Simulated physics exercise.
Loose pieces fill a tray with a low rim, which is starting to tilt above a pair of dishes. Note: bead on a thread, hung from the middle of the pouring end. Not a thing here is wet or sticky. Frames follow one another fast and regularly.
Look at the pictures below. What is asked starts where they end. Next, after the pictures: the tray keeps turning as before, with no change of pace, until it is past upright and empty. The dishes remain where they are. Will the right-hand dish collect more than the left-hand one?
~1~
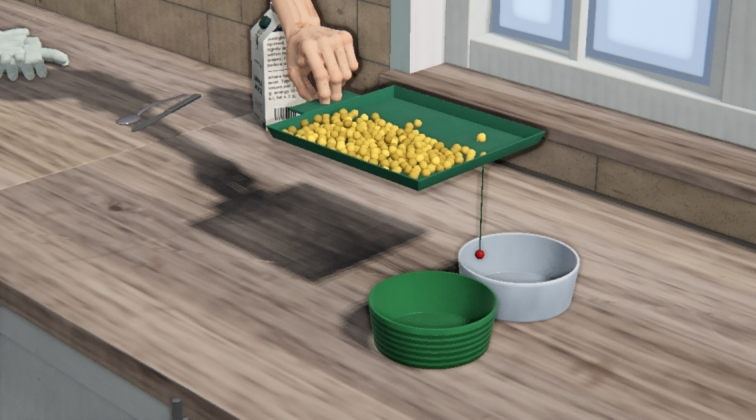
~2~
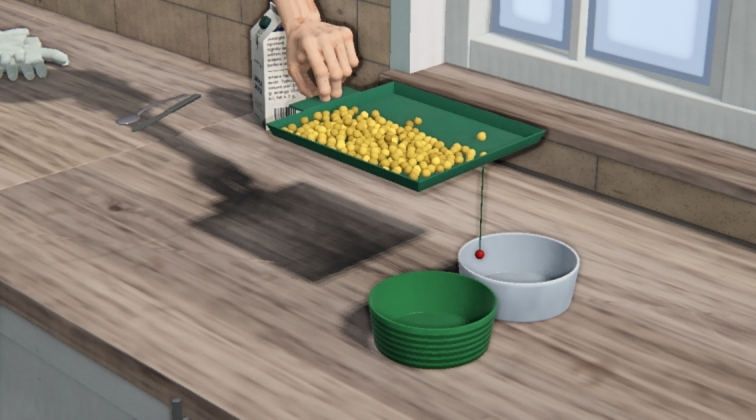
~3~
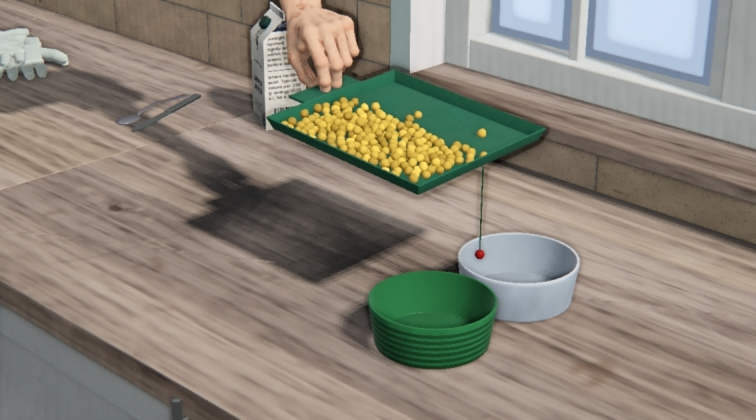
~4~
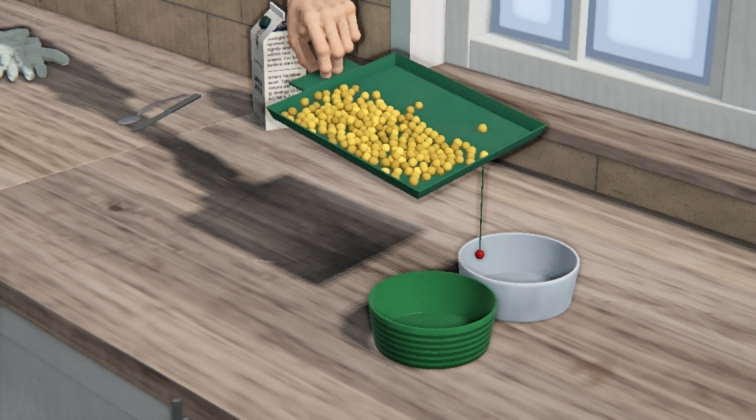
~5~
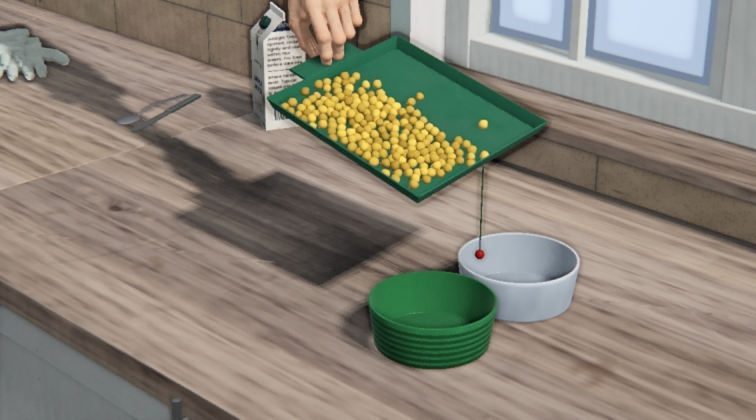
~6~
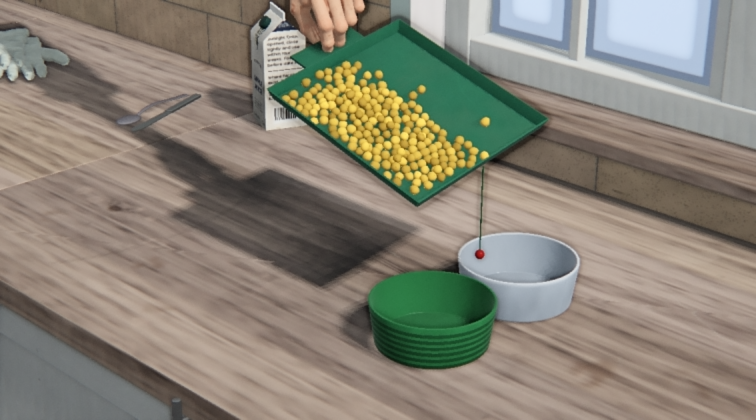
No, the left-hand dish collects more.
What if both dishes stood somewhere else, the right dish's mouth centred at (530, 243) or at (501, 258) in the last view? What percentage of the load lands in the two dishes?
80 and 90 in a hundred, in turn.
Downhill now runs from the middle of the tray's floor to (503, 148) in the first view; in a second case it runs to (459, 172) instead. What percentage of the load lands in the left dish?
Case one near 0 %; case two near 70 %.
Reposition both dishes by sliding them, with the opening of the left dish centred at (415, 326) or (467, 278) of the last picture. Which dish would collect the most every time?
Try 1: The left-side dish; try 2: The left-side dish.
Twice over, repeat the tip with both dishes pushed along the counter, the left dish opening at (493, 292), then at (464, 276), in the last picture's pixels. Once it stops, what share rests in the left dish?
In order, 40 % and 40 %.
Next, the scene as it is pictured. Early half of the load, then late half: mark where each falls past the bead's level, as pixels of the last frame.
About (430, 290), and after that about (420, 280).
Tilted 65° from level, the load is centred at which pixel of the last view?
Centre estimate: (406, 150).
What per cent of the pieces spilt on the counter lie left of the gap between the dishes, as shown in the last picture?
Share to the left: Near 50 per cent.
Shortly afterwards, tray tipped steeply; all but a few on the tray; only a few in the left dish; only a few in the air.
Next, tray tipped past a quarter turn; only a few on the tray; the bulk in the left dish; only a few in the right dish; a little outside both; only a few in the air.
Some moments later, tray tipped past a quarter turn; all but a few in the left dish; only a few in the right dish; a little outside both.
In the end, tray tipped past a quarter turn; all but a few in the left dish; only a few in the right dish; a little outside both.
